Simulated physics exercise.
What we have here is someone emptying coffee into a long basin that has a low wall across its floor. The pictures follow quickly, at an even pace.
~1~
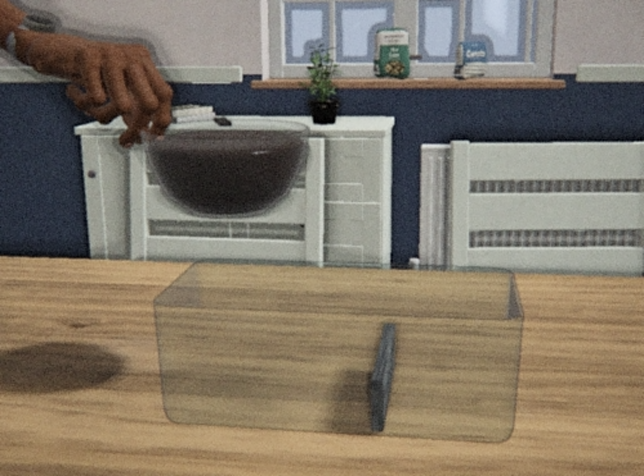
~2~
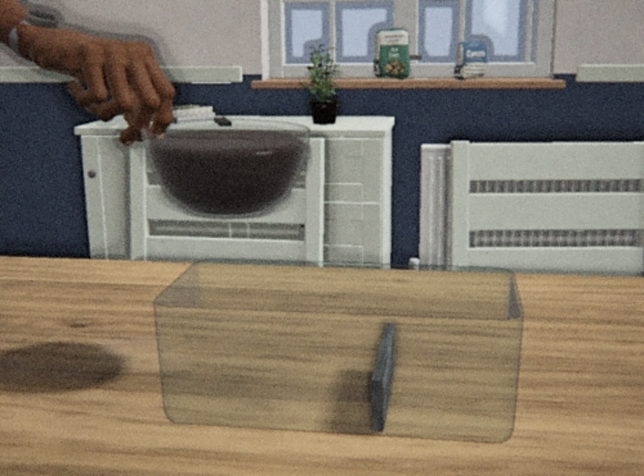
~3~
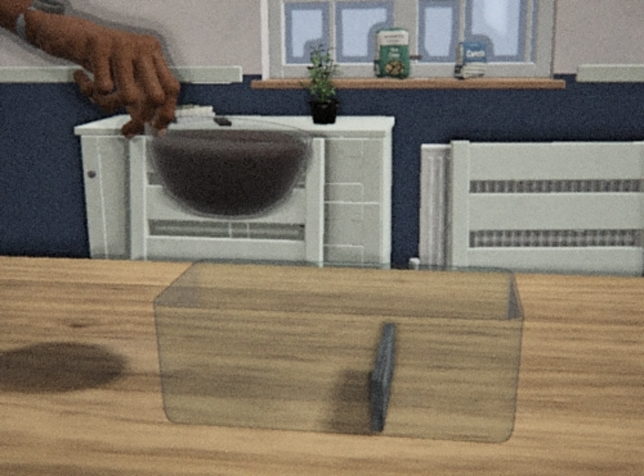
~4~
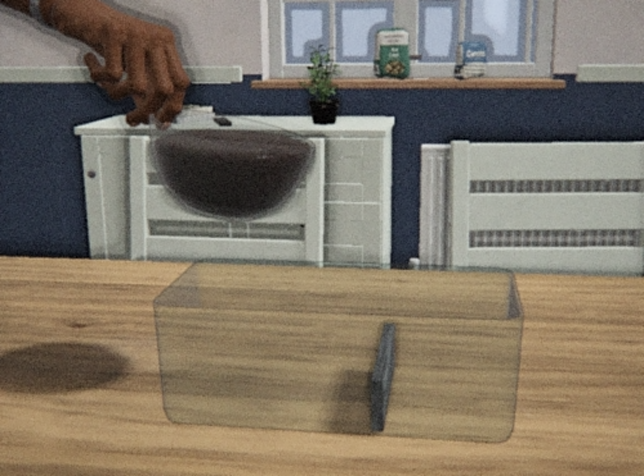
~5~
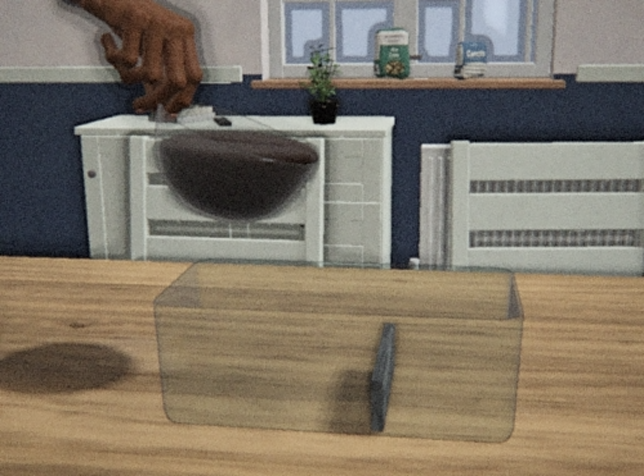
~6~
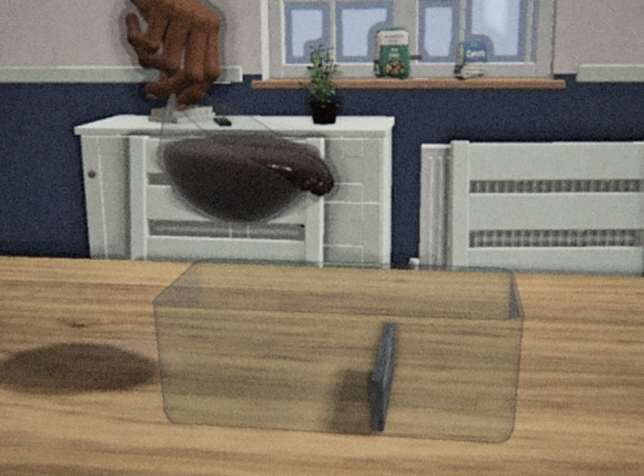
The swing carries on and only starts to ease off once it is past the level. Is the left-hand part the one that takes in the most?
Yes: The bigger share just pools up in the left section, I think.
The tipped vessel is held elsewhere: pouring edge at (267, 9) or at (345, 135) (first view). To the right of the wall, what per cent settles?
First try: About 20 %; second try: About 55 %.
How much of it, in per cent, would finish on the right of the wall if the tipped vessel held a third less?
Near 5 in a hundred.
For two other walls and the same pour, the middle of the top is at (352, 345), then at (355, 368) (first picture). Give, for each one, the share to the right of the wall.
Note: Roughly 60 % in case one, 55 % in case two.
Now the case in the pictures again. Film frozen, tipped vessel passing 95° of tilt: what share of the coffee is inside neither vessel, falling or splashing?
Near 25 %.
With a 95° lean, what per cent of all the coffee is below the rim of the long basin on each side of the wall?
40 % left, 25 % right.
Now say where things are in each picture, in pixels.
Tilt 0°; pouring edge (307, 132); surface from (153, 139) to (305, 141); the long basin's rim runs from (177, 282) to (517, 294); the wall's top is at (384, 351), in the first frame.
Tilt 1°; pouring edge (308, 134); surface from (154, 138) to (305, 143), in the second frame.
Tilt 6°; pouring edge (310, 140); surface from (157, 137) to (307, 146), in the third frame.
Tilt 13°; pouring edge (313, 151); surface from (160, 136) to (311, 148), in the fourth frame.
Tilt 22°; pouring edge (315, 165); surface from (165, 139) to (312, 156); 2 per cent is over the edge, in the fifth frame.
Tilt 33°; pouring edge (315, 182); surface from (170, 145) to (303, 165); 10 per cent is over the edge, in the sixth frame.
A moment on, the tilt is 95° and 14 per cent is still to pour, 38 is left of the wall and 24 right of it.
Next, the tilt is 113° and 0 per cent is still to pour, 72 is left of the wall and 24 right of it.
Then the tilt is 113° and 0 per cent is still to pour, 72 is left of the wall and 24 right of it.
Later the tilt is 113° and 0 per cent is still to pour, 72 is left of the wall and 25 right of it.
In the end 71 per cent lies left of the wall, 25 right of it and 4 outside.
